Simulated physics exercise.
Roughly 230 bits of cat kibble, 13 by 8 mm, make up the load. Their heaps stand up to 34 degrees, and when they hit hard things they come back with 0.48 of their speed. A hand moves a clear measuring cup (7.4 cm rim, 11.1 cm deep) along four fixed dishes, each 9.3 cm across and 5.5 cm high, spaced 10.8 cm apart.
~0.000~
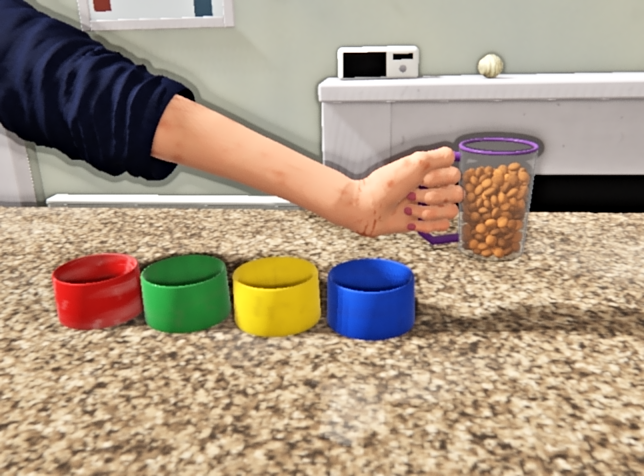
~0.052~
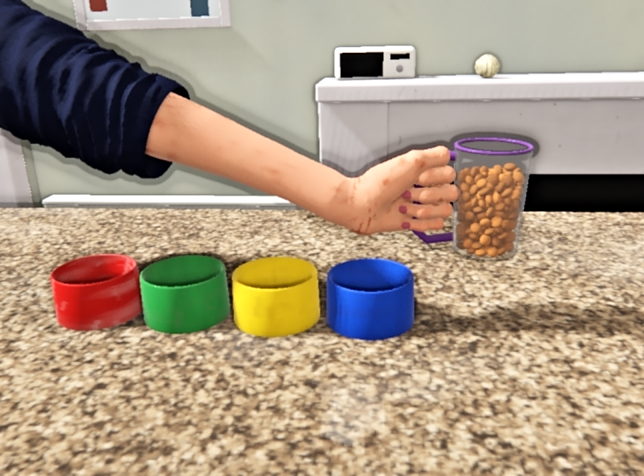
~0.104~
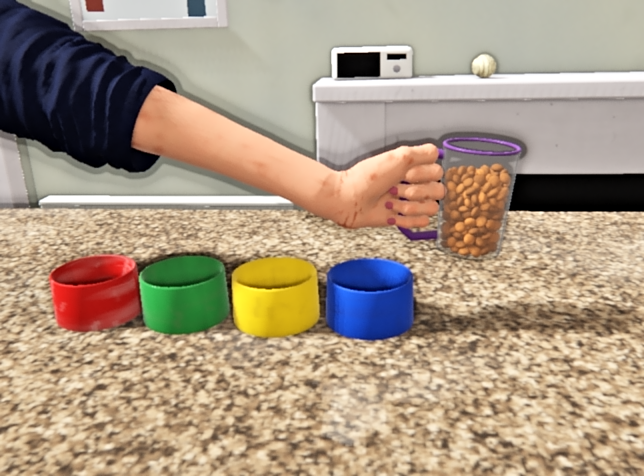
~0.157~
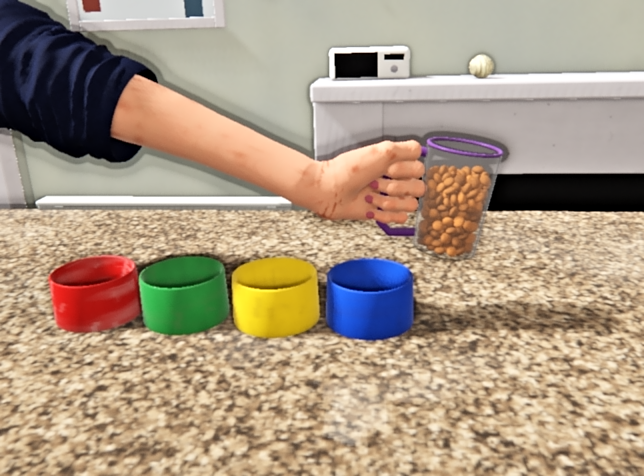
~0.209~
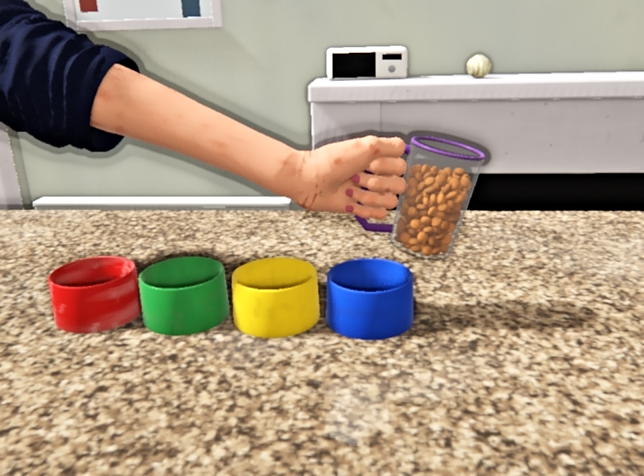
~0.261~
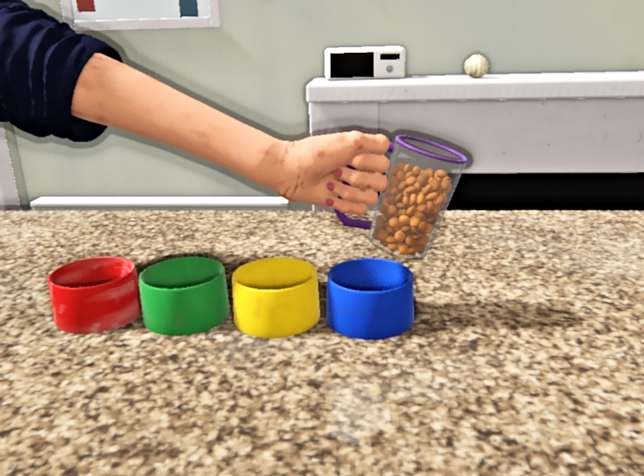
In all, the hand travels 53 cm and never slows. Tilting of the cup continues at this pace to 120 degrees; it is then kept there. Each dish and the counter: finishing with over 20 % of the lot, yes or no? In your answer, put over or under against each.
Red - over; blue - under; green - under; yellow - under; counter - under.
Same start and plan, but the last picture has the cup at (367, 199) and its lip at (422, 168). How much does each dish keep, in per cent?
Kept per dish: Red = 100, blue = 0, green = 0, yellow = 0.
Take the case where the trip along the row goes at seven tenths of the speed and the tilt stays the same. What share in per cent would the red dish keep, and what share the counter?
Red: 40; counter: 10.
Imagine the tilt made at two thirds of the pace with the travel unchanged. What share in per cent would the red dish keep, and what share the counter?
In the red dish 100; on the counter 0.
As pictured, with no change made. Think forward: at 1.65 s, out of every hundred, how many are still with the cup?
Approx. 60 % - an estimate.
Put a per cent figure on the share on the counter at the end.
About 0 per cent.
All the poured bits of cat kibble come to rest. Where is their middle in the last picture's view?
Approximately (92, 292) in the last view.
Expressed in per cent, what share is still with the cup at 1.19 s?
Close to 95 in a hundred.
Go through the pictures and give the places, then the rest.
The first frame shows cup at (494, 200), tilt 0 degrees, lip at (536, 146), moved 0.0 cm; middle of the pieces at (496, 214); blue dish at (371, 275); yellow dish at (275, 273); green dish at (184, 271); red dish at (96, 269).
The second frame shows cup at (489, 199), tilt 1 degrees, lip at (531, 147), moved 0.5 cm; middle of the pieces at (490, 214).
The third frame shows cup at (474, 199), tilt 4 degrees, lip at (519, 149), moved 1.8 cm; middle of the pieces at (475, 214).
The fourth frame shows cup at (454, 199), tilt 8 degrees, lip at (501, 152), moved 3.9 cm; middle of the pieces at (454, 214).
The fifth frame shows cup at (433, 199), tilt 13 degrees, lip at (483, 156), moved 6.0 cm; middle of the pieces at (432, 213).
The sixth frame shows cup at (414, 199), tilt 17 degrees, lip at (465, 159), moved 8.1 cm; middle of the pieces at (412, 213); blue dish at (370, 275); yellow dish at (275, 274); green dish at (182, 273); red dish at (92, 272). Its pace works out near 85 degrees a second; the hand travels 40 cm a second.
After 0.82 s, tilt 66 degrees; cup holds 100 %.
After 1.19 s, tilt 98 degrees; cup holds 95 %.
Then, at 1.65 s, tilt 120 degrees; cup holds 60 %, red 35 %.
By 2.8 s all is still; red 95 %, blue 0 %, green 0 %, yellow 0 %, counter 0 %.
